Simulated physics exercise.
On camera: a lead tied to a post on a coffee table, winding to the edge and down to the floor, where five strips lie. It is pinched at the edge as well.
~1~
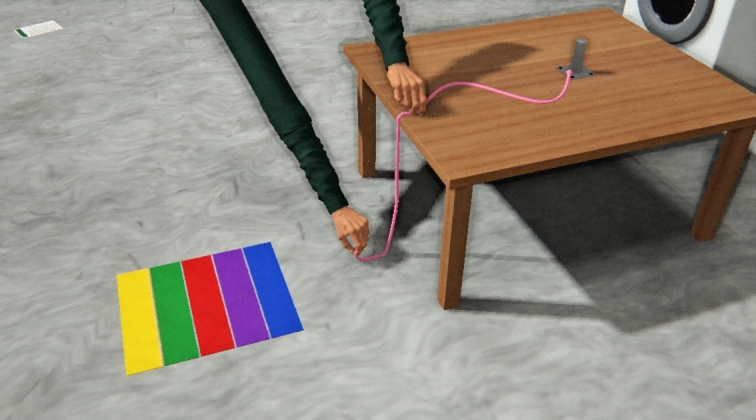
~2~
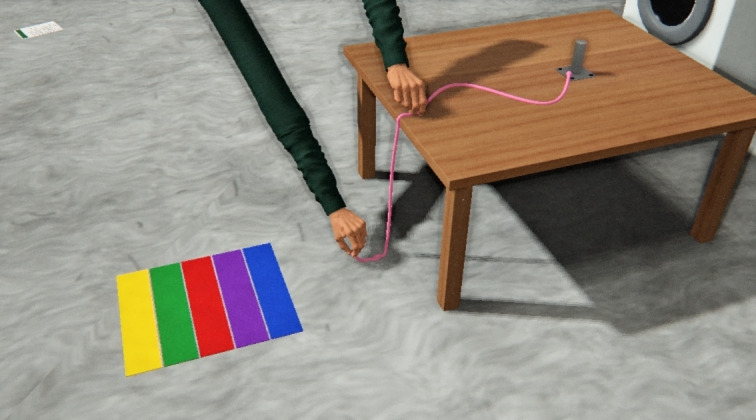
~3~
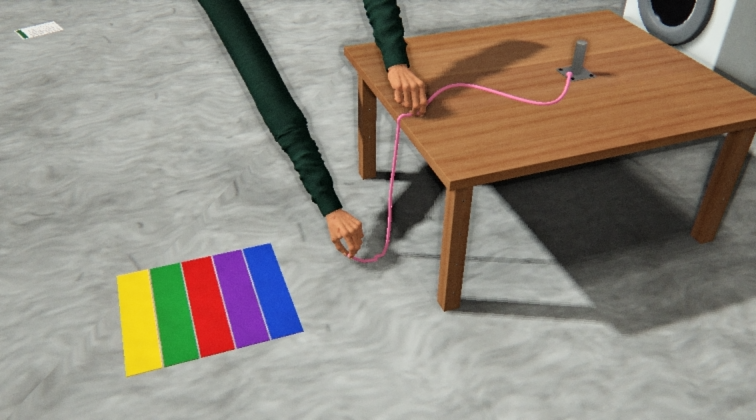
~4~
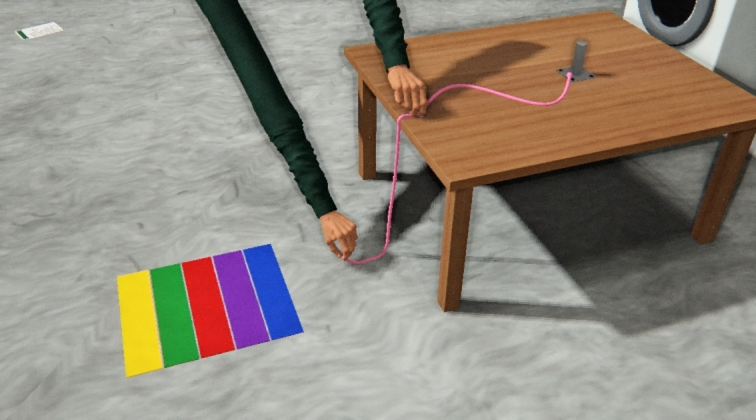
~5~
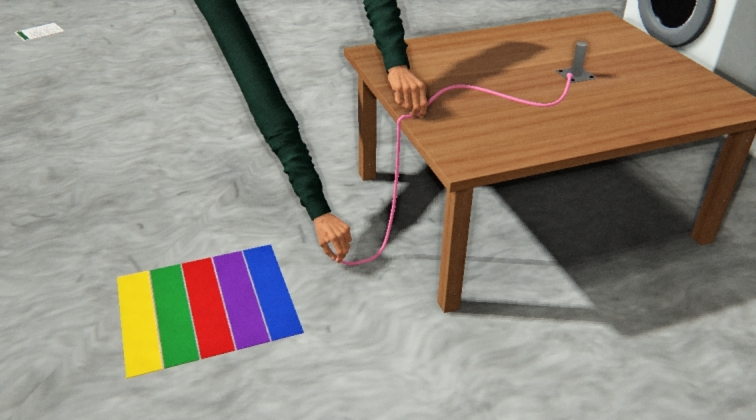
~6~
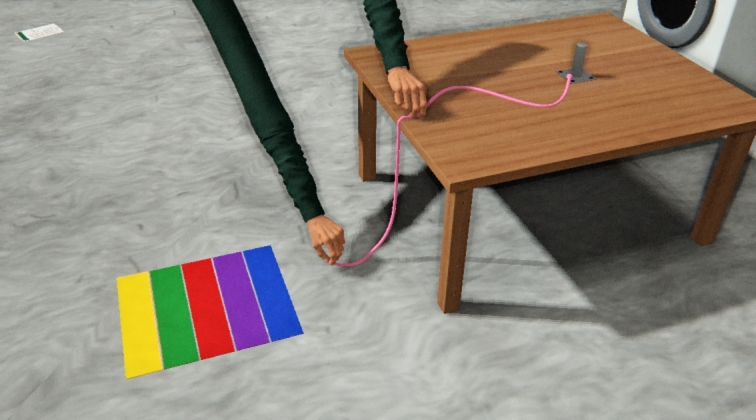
A room with a mottled grey floor is seen from above at an angle, with a brown wooden table at right and part of a round-doored appliance behind it. A pink cord runs from a grey post across the tabletop, under one green-sleeved hand at the edge, down to another near the floor, right of yellow, green, red, purple and blue strips. The lower hand draws the cord's end slightly left while the upper hand and view stay still.
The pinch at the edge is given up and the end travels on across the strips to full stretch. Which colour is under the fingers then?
It halts on the green strip.
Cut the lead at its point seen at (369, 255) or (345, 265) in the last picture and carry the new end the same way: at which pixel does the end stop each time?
In that order: (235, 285) and (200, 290).
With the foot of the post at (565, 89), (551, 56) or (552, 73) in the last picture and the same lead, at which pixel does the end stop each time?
About (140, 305), (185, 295) and (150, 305).
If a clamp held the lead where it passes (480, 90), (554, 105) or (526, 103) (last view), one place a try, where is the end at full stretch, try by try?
About (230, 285), (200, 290) and (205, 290).
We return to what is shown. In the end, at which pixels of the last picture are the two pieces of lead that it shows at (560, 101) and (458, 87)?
At (522, 87), then (425, 109).
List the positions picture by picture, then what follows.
The first picture shows end (355, 252); blue (282, 316); purple (248, 325); red (214, 333); green (178, 342); yellow (142, 351).
The second picture shows end (352, 254); lead through (566, 88) (514, 98) (446, 87) (407, 115) (392, 178) (387, 239).
The third picture shows end (349, 255).
The fourth picture shows end (343, 257); lead through (567, 89) (514, 99) (447, 88) (407, 116) (395, 179) (388, 240).
The fifth picture shows end (337, 259).
The sixth picture shows end (330, 261); lead through (567, 90) (514, 100) (447, 90) (407, 118) (396, 180) (381, 242).
Soon after, end near (238, 282); over purple.
After that, end near (196, 292); over red.
At the stop, end near (172, 298); over green. Over green.
